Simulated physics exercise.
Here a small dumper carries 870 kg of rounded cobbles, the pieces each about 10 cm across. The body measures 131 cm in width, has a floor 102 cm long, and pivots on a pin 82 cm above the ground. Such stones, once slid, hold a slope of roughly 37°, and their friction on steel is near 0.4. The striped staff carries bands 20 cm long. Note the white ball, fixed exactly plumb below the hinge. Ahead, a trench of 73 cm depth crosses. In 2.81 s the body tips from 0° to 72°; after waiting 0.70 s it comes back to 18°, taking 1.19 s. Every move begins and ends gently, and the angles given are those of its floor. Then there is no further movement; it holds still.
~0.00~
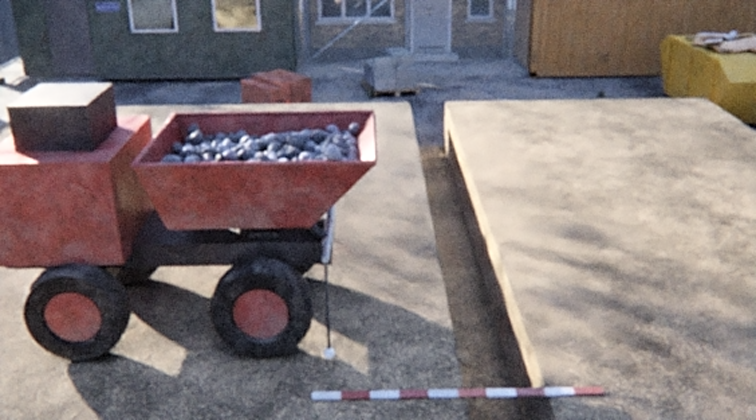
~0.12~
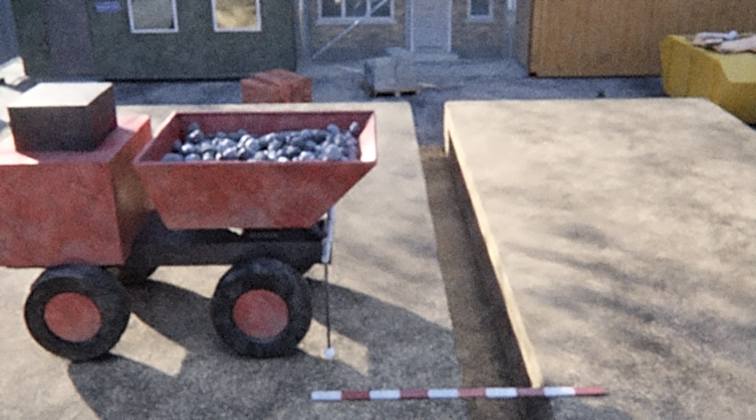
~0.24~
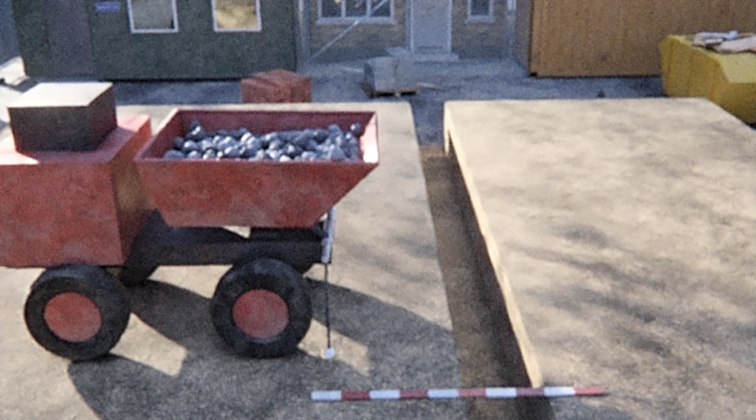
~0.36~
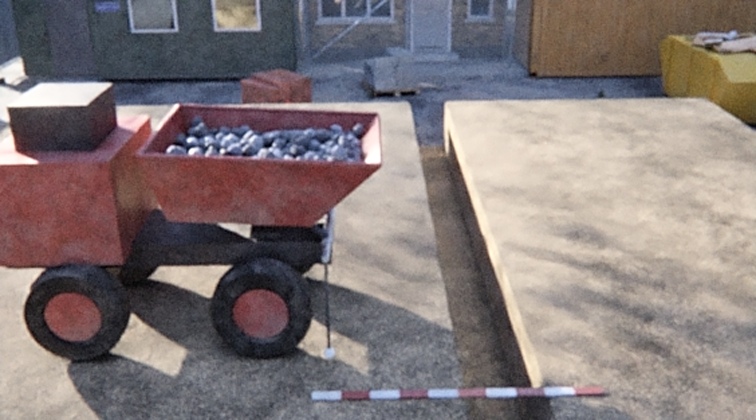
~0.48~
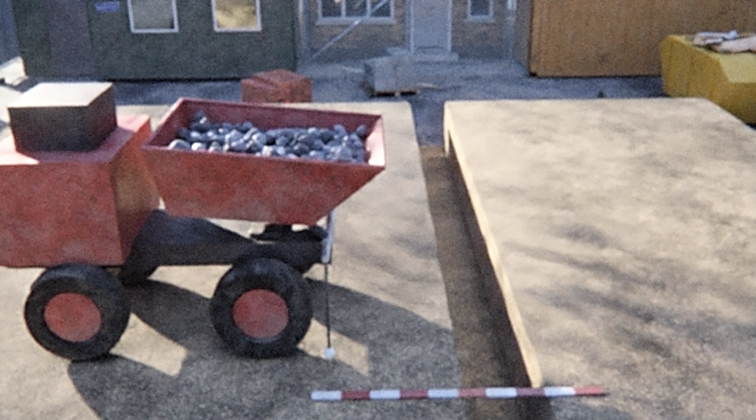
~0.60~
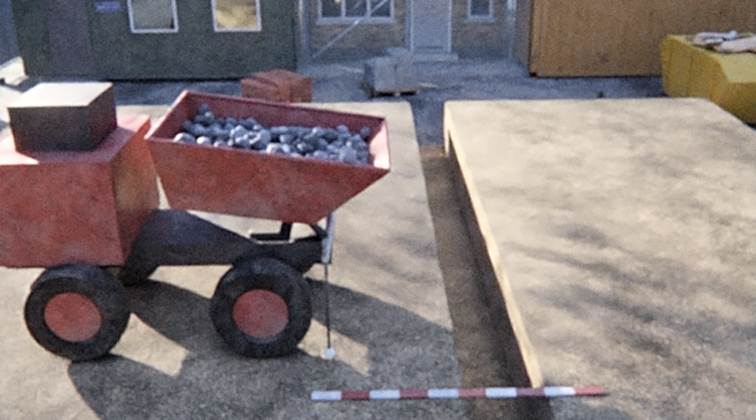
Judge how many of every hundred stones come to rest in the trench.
Near 95.
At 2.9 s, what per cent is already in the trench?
By that moment, roughly 60 per cent of the load.
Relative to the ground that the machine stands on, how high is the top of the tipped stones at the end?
About 10 cm higher than the ground.
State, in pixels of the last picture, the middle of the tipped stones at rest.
I'd point to around (487, 364).
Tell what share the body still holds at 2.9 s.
About 30 per cent.
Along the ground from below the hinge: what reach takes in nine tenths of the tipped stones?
I'd put it at about 150 cm.
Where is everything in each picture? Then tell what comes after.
In the first picture, lip at (376, 163), floor tilted 0°, highest stones at (285, 139).
In the second picture, the body is at 0°, its lip at (376, 163); the top of the load is at (285, 139); the stones move at 0.1 m/s on average.
In the third picture, the body is at 1°, its lip at (378, 164); the top of the load is at (266, 138); the stones move at 0.2 m/s on average.
In the fourth picture, the body is at 3°, its lip at (381, 166); the top of the load is at (252, 136); the stones move at 0.2 m/s on average.
In the fifth picture, the body is at 6°, its lip at (385, 168); the top of the load is at (239, 133); the stones move at 0.3 m/s on average.
In the sixth picture, the body is at 8°, its lip at (390, 171); the top of the load is at (215, 129); the stones move at 0.4 m/s on average.
After 2.1 s the floor is at 61°; 98 % in the body, 1 % short of the trench, 1 % in the trench; the foremost stones are at (457, 246).
After 2.9 s the floor is at 72°; 31 % in the body, 2 % short of the trench, 62 % in the trench, 4 % past the trench; the foremost stones are at (575, 317).
After 5.2 s the floor is at 18°; 0 % in the body, 93 % in the trench, 7 % past the trench; the foremost stones are at (677, 327).
After 8.0 s the floor is at 18°; 0 % in the body, 93 % in the trench, 7 % past the trench; the foremost stones are at (677, 327).
